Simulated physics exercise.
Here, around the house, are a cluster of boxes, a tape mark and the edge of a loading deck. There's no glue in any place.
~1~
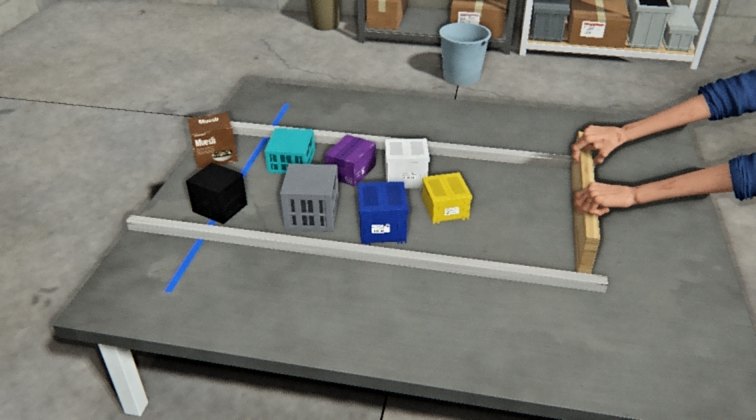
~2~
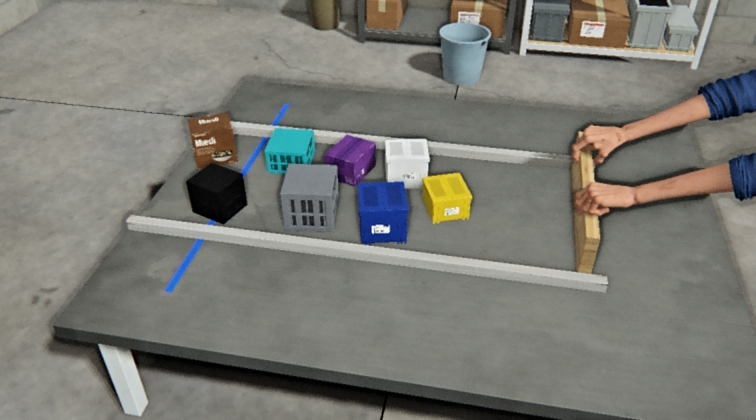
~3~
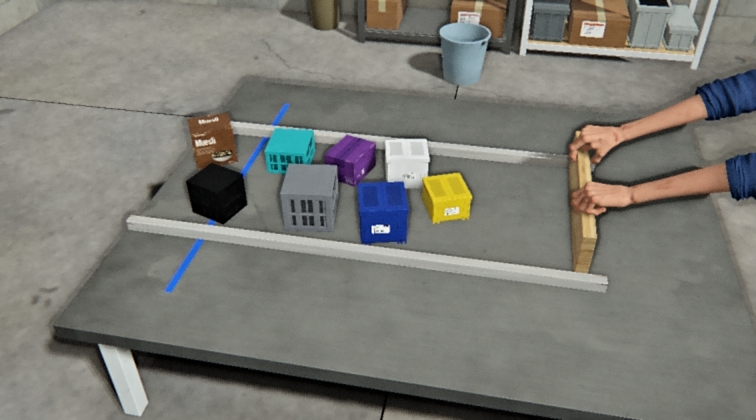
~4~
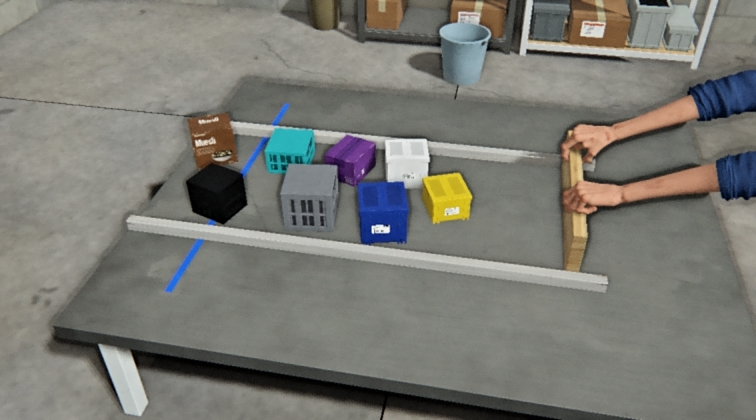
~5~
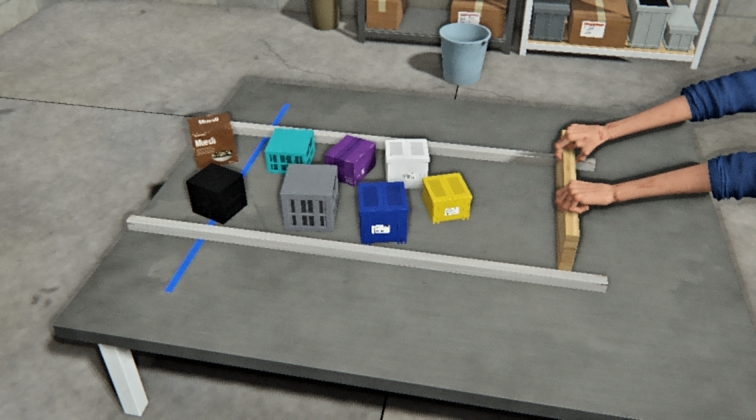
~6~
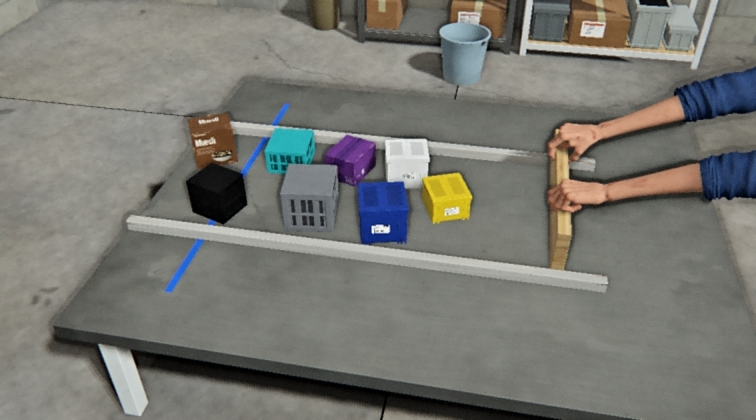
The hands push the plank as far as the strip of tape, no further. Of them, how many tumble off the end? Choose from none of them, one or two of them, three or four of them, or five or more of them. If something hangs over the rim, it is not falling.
Three or four of them do.
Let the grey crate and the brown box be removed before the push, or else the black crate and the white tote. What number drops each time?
First try 1, second try 1.
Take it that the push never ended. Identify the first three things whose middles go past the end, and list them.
Earliest first: Brown box, black crate, turquoise crate.
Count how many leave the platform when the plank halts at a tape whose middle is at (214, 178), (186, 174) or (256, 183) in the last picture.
5, 8, 3.
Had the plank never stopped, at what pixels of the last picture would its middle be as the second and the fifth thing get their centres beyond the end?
First around (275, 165), then around (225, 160).
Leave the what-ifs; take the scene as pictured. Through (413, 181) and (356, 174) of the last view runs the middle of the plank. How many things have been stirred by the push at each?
By the first moment it's 3, by the second it's 6.
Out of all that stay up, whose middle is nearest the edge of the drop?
The grey crate.
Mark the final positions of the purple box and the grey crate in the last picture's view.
They finish at roughly (197, 145) and (158, 178) respectively.
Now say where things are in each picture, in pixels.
Brown box (213, 141); black crate (217, 193); turquoise crate (291, 151); plank (583, 200); tape (239, 181), in the first frame.
Black crate (217, 193); blue tote (382, 213), in the second frame.
Turquoise crate (291, 151); yellow tote (446, 198), in the third frame.
Brown box (213, 141); plank (572, 199), in the fourth frame.
Black crate (217, 193); purple box (351, 160), in the fifth frame.
Brown box (213, 141); black crate (217, 193); turquoise crate (291, 151); plank (559, 197); tape (239, 181), in the sixth frame.
Soon after, none off yet; brown box at rest near (213, 141); black crate at rest near (217, 193); turquoise crate at rest near (291, 151).
In the end, the number that fall off is three or four; gone, turquoise crate, black crate and brown box.
